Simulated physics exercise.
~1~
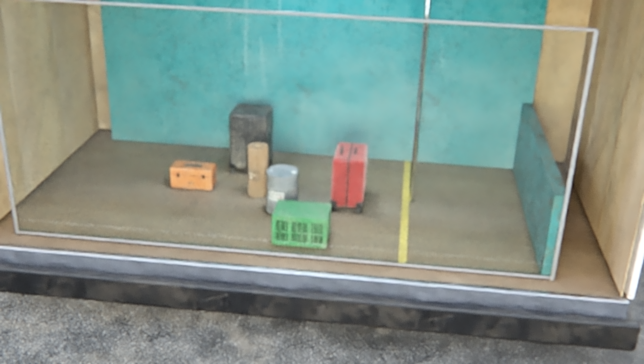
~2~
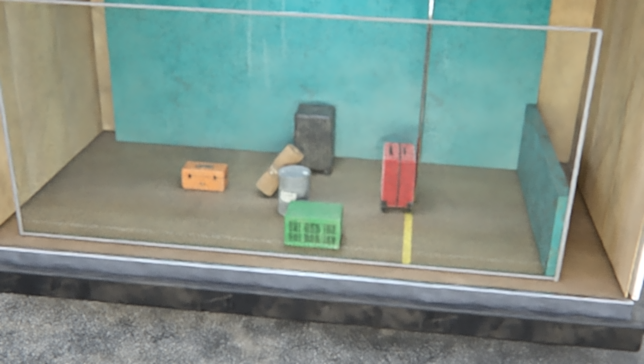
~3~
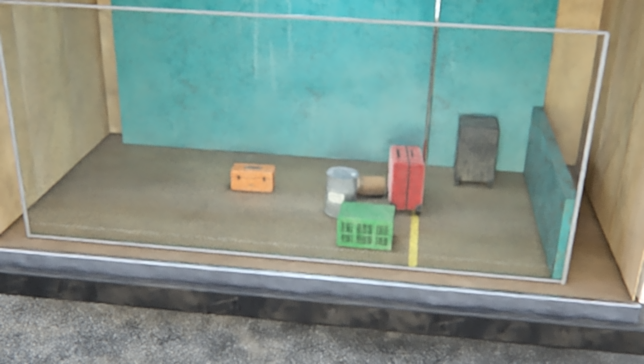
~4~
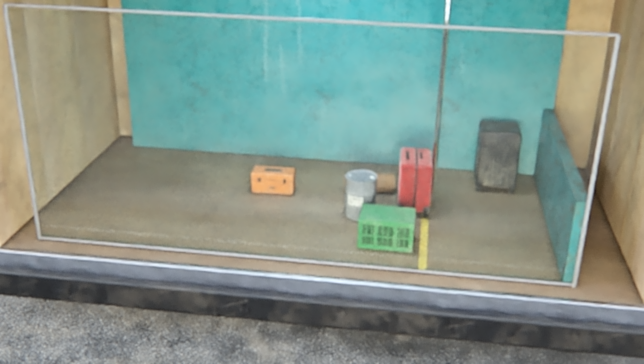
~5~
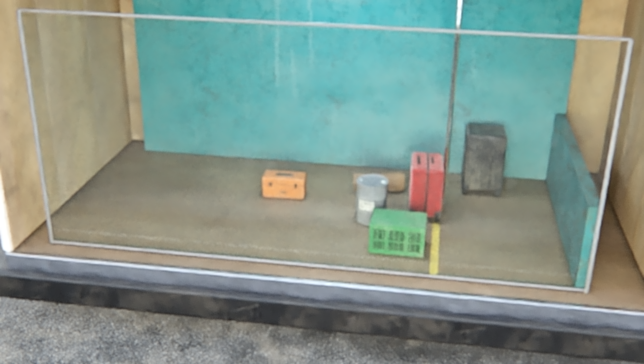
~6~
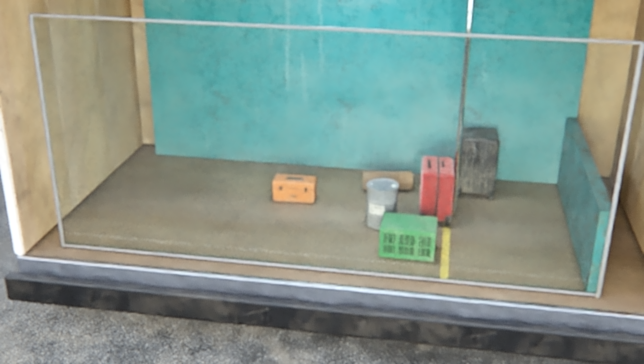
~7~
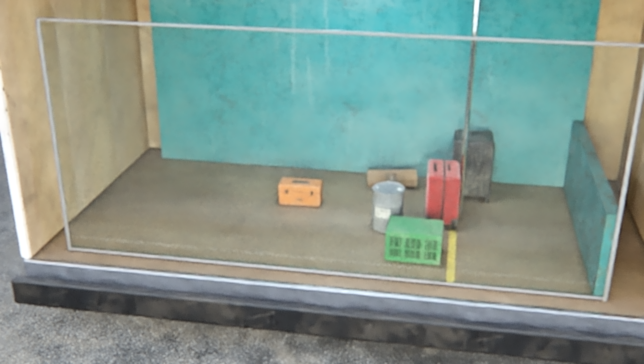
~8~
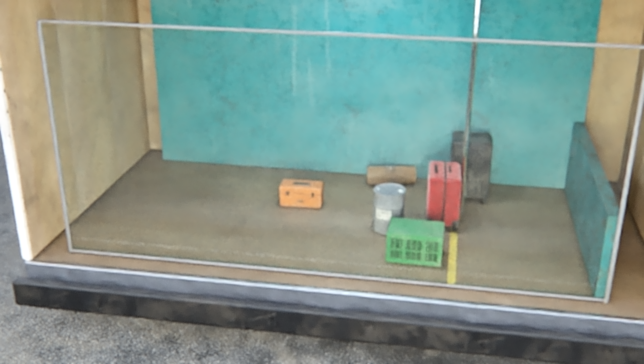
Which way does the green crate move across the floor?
The green crate moves to the right, towards the yellow line.
To begin with, an orange toolbox, a black wheeled case, an upright brown roll, a grey drum, a green crate and a red wheeled case stand loose in a teal-backed bay. The red case rolls right towards the yellow line and the black case follows behind, while the brown roll tips over. The toolbox, drum and crate slide right too, and the black case crosses the line towards the right wall. It then drifts back left a little. Finally the black case stands past the line, with the red case upright just short of it and the roll lying behind the drum.
